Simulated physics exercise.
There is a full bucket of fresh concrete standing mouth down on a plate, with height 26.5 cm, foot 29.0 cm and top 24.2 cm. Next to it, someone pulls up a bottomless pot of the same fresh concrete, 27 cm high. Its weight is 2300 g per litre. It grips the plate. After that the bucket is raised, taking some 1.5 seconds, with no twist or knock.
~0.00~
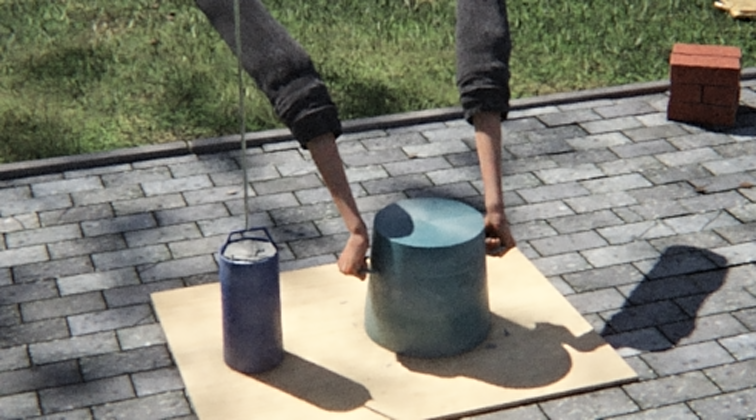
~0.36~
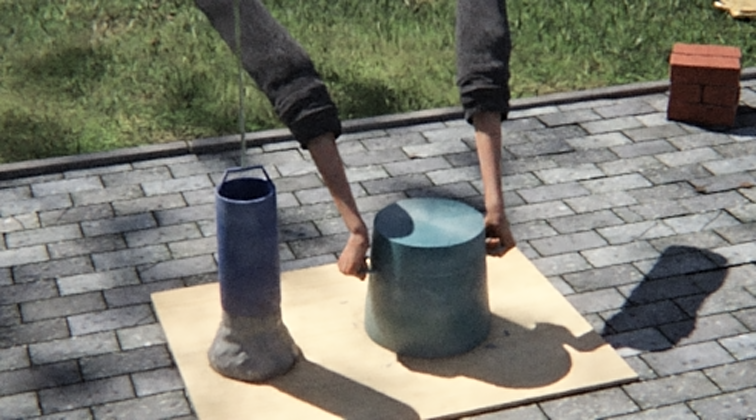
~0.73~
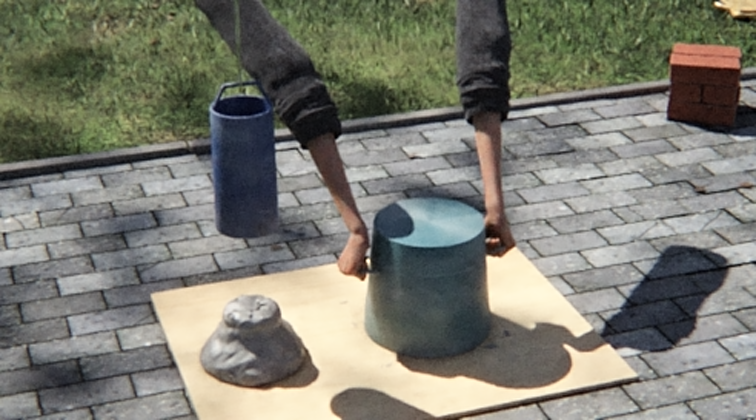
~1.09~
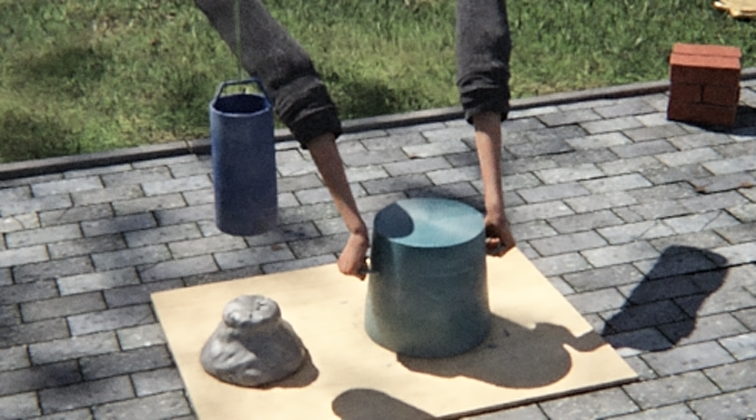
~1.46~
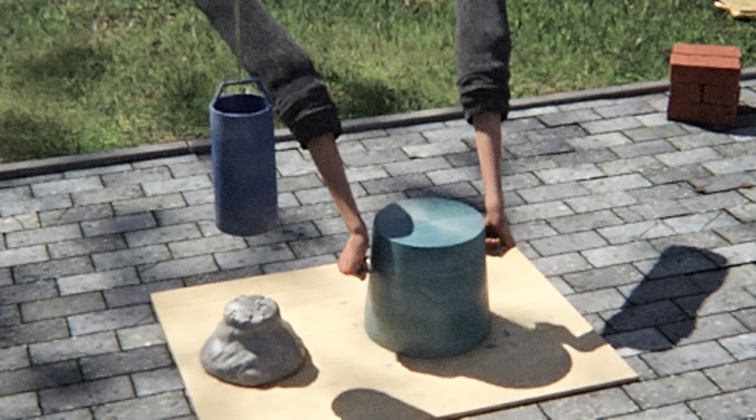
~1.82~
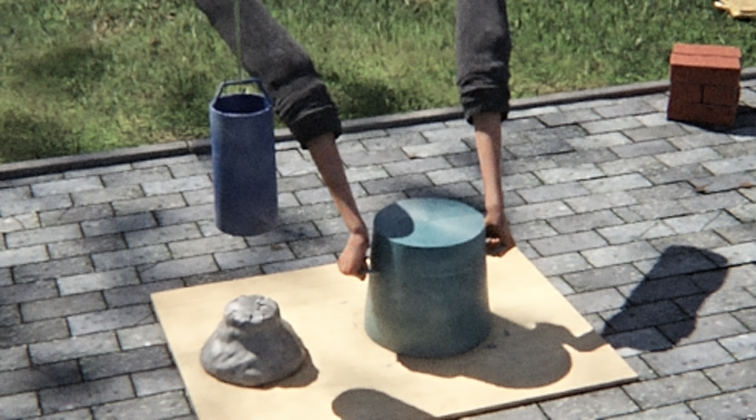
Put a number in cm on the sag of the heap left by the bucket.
Estimate: Around 11 cm.
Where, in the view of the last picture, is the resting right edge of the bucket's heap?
(522, 328), roughly.
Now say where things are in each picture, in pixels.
Middle of the pot's mouth at (249, 251), still down; middle of the bucket's top at (429, 223), not yet moved, in the first picture.
Middle of the pot's mouth at (246, 190), raised 14 cm; middle of the bucket's top at (429, 223), not yet moved, in the second picture.
Middle of the pot's mouth at (242, 108), raised 33 cm; what the pot left 13 cm high and 23 cm wide, top at (251, 307); middle of the bucket's top at (429, 223), not yet moved, in the third picture.
Middle of the pot's mouth at (242, 105), raised 34 cm; what the pot left 13 cm high and 23 cm wide, top at (251, 307); middle of the bucket's top at (429, 223), not yet moved, in the fourth picture.
Middle of the pot's mouth at (242, 105), raised 34 cm; what the pot left 13 cm high and 23 cm wide, top at (251, 307); middle of the bucket's top at (429, 223), not yet moved, in the fifth picture.
Middle of the pot's mouth at (242, 105), raised 34 cm; what the pot left 13 cm high and 23 cm wide, top at (251, 307); middle of the bucket's top at (429, 223), not yet moved, in the sixth picture.
After 2.2 s, the bucket is up 6.4 cm; the fresh concrete has come down 2.9 cm to 24 cm and is 33 cm wide.
After 2.6 s, the bucket is up 17 cm; the fresh concrete has come down 11 cm to 16 cm and is 44 cm wide.
After 2.9 s, the bucket is up 26 cm; the fresh concrete has come down 11 cm to 15 cm and is 44 cm wide.
After 3.4 s, the bucket is clear; the fresh concrete has come down 11 cm to 15 cm and is 44 cm wide.
After 4.0 s, at rest, the bucket is clear; the fresh concrete has come down 11 cm to 15 cm and is 44 cm wide.
